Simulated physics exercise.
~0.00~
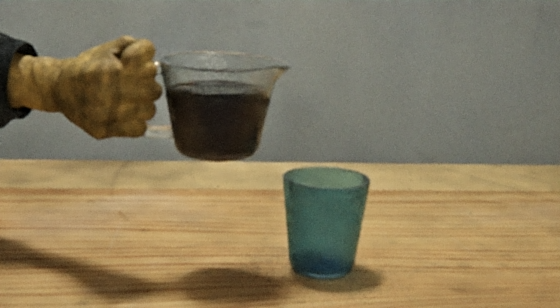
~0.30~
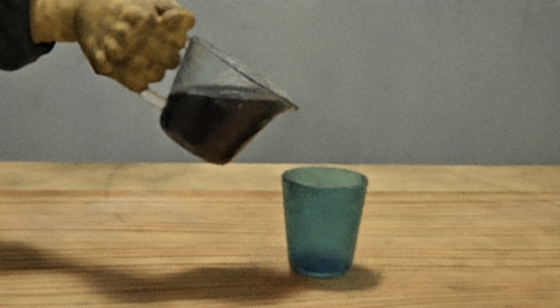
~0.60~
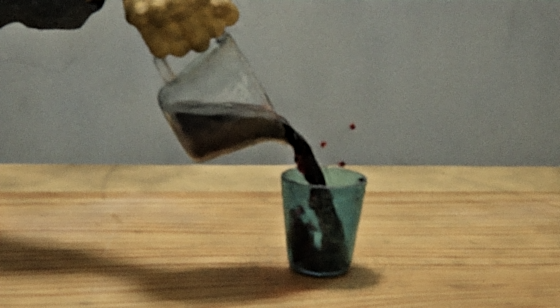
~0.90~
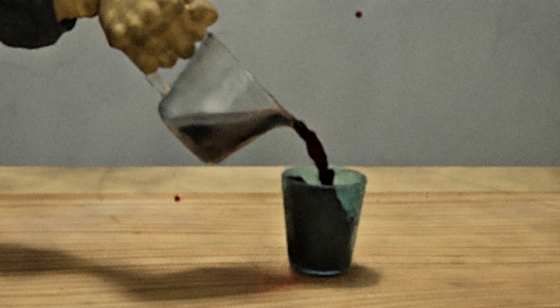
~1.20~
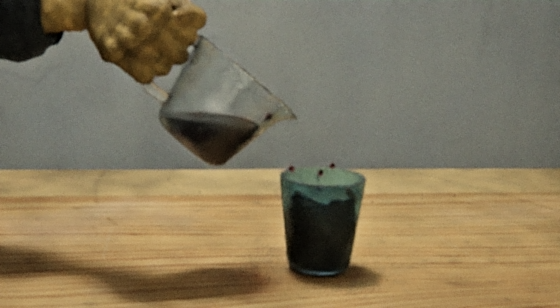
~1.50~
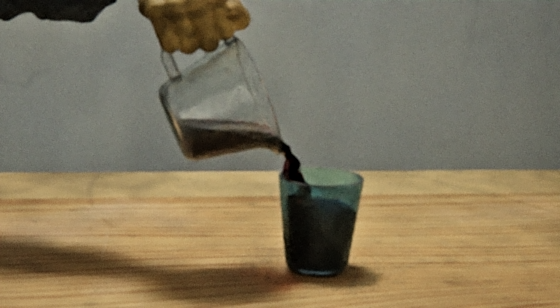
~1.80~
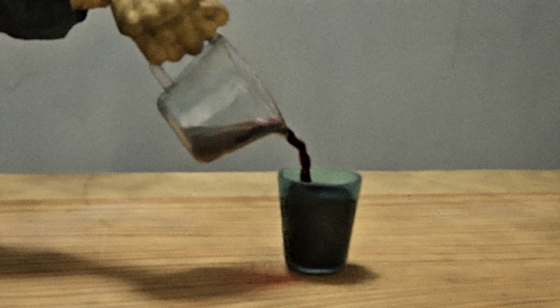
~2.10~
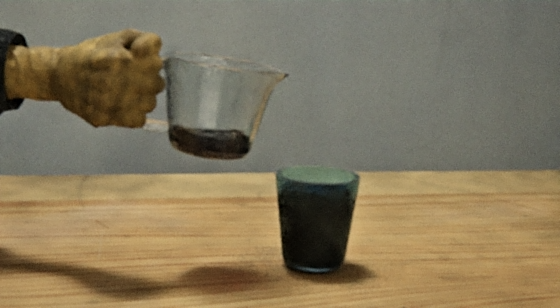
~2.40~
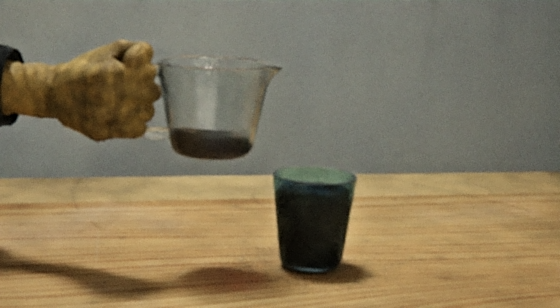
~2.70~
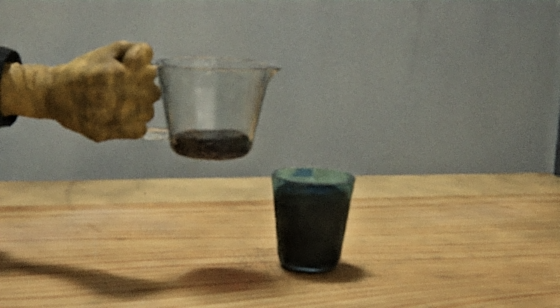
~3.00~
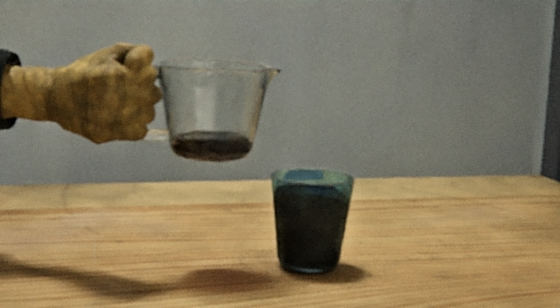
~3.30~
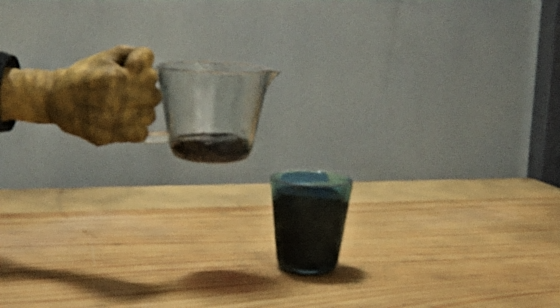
The video shows a gloved hand tilting a clear jug of dark liquid over a blue-green tumbler on a wooden table, pouring, easing back, then pouring again with a few flying drops. The jug is finally levelled with some liquid left, beside the nearly full tumbler.
